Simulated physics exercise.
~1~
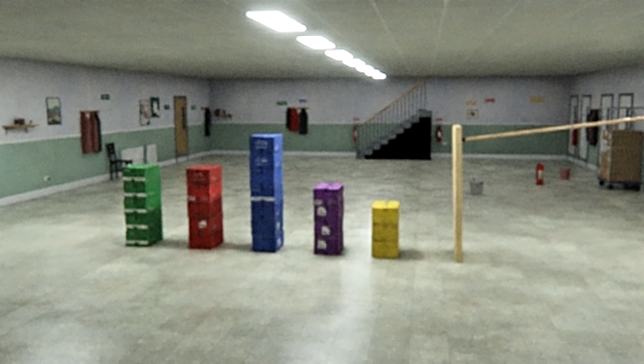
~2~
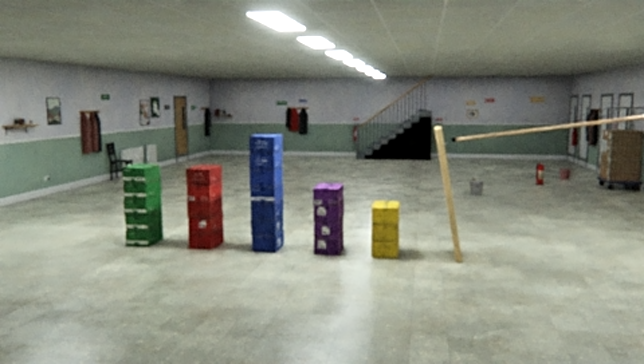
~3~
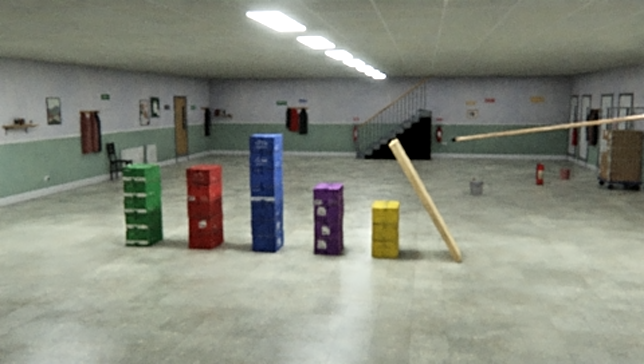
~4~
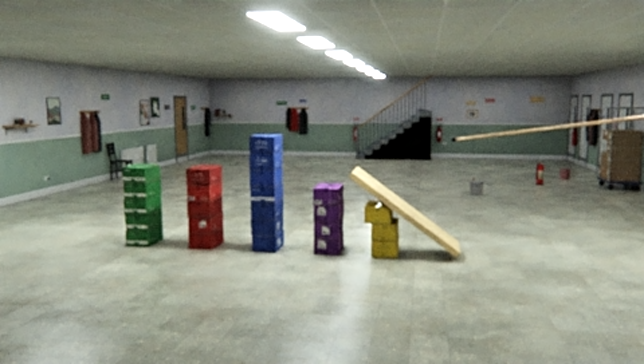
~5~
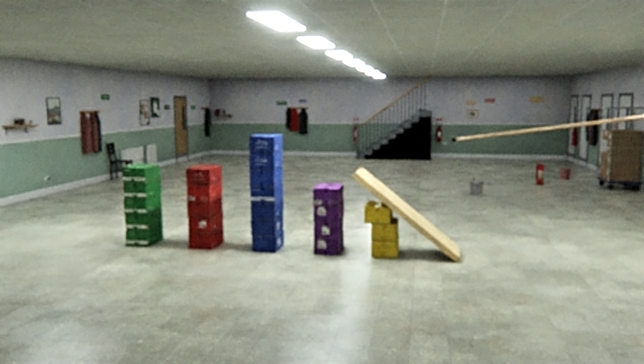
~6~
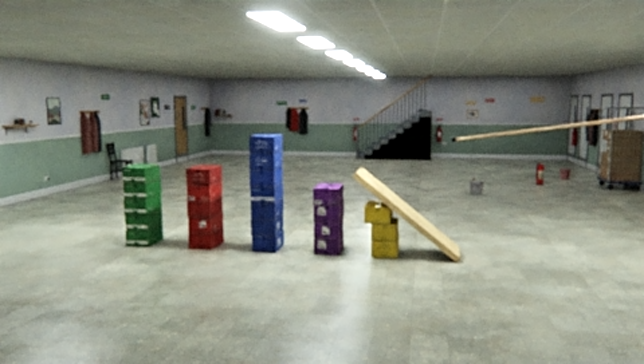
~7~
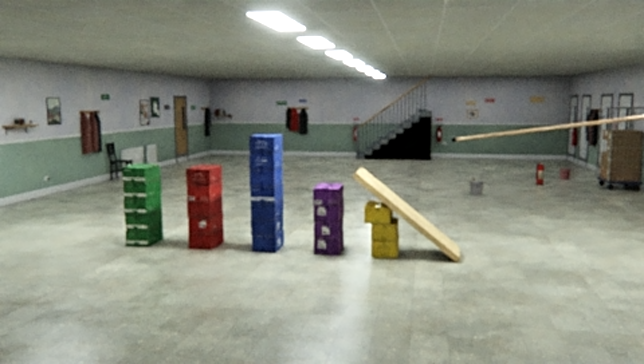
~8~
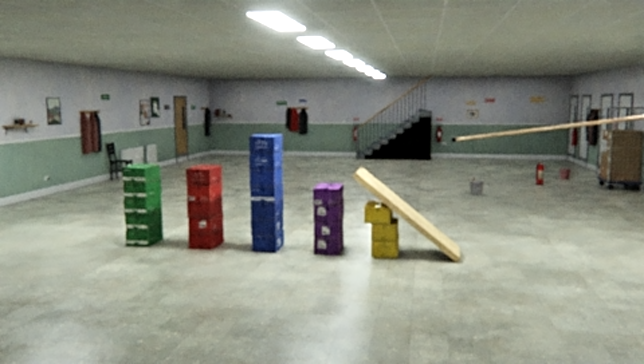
In this clip, a pole nudges an upright board near its top, and the board tips left onto the yellow stack, shifting its top carton slightly left. The board comes to rest leaning there, while the purple, blue, red and green stacks stay standing and untouched.
